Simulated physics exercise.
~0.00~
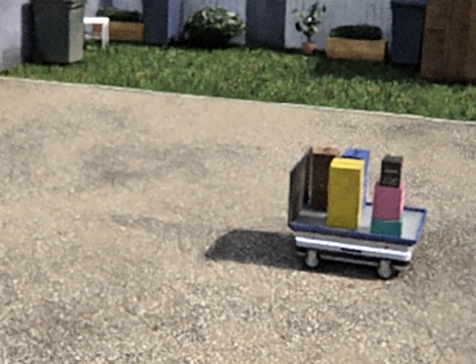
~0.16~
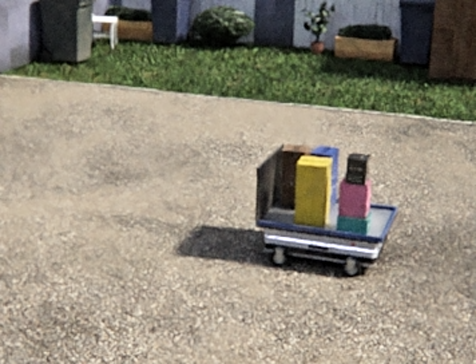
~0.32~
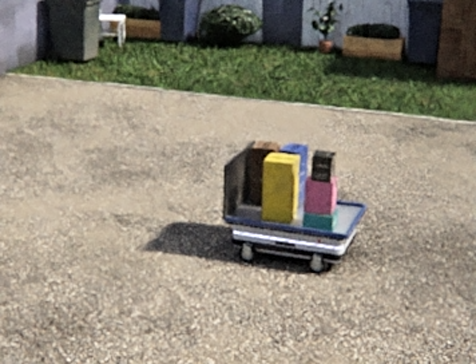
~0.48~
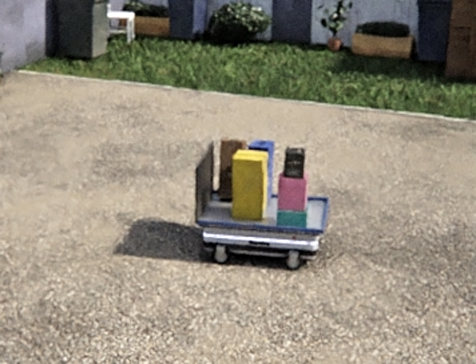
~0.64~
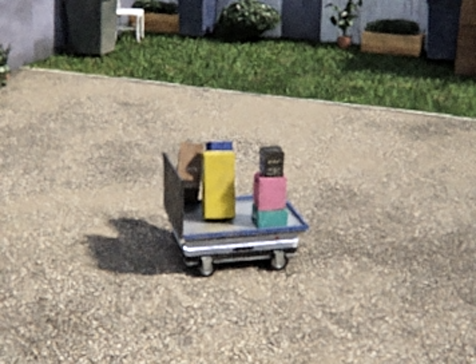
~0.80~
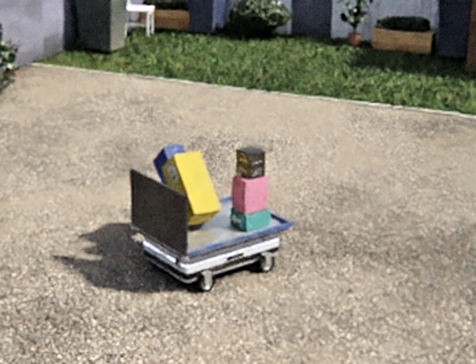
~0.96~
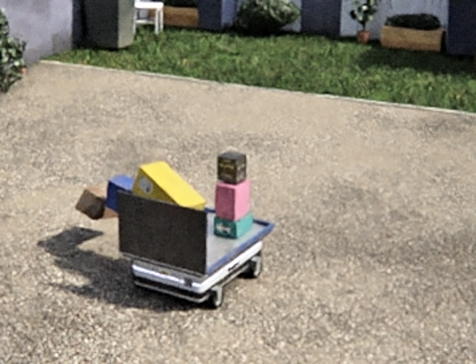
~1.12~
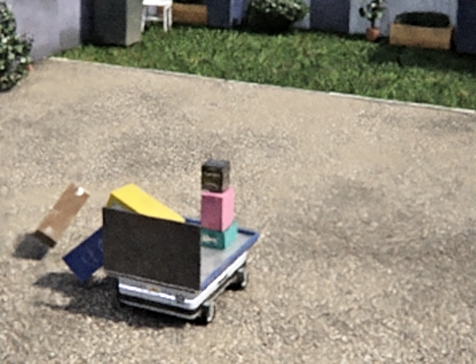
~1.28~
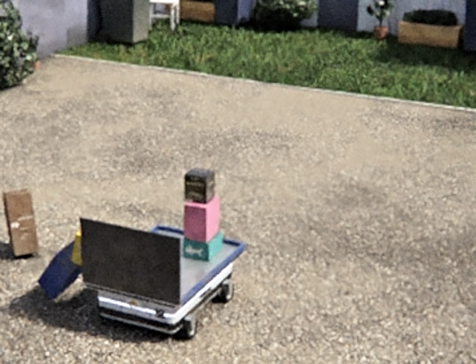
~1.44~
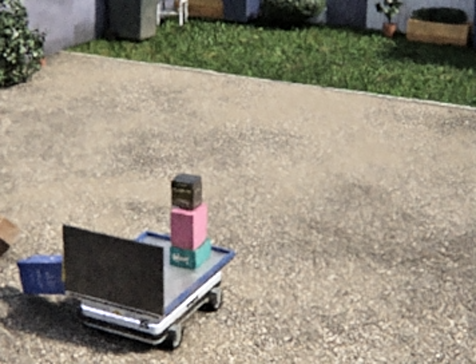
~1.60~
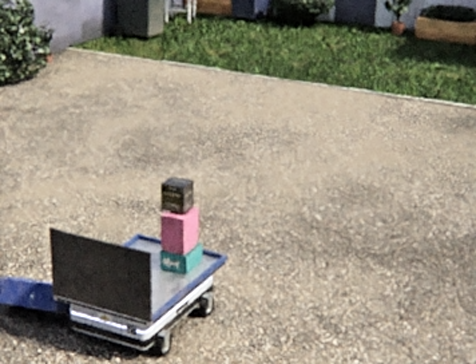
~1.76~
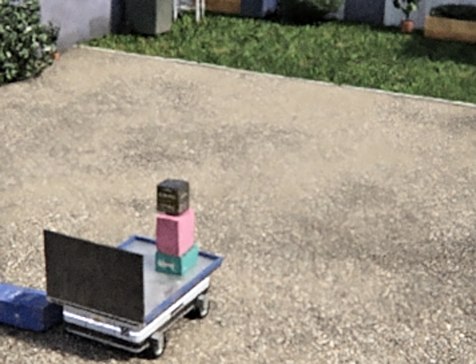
On a gravelly yard beside a strip of grass, a cart of boxes rolled left and curved toward the viewer; the brown and blue boxes tumbled off and the yellow one toppled, while the black, pink and turquoise stack stayed standing.
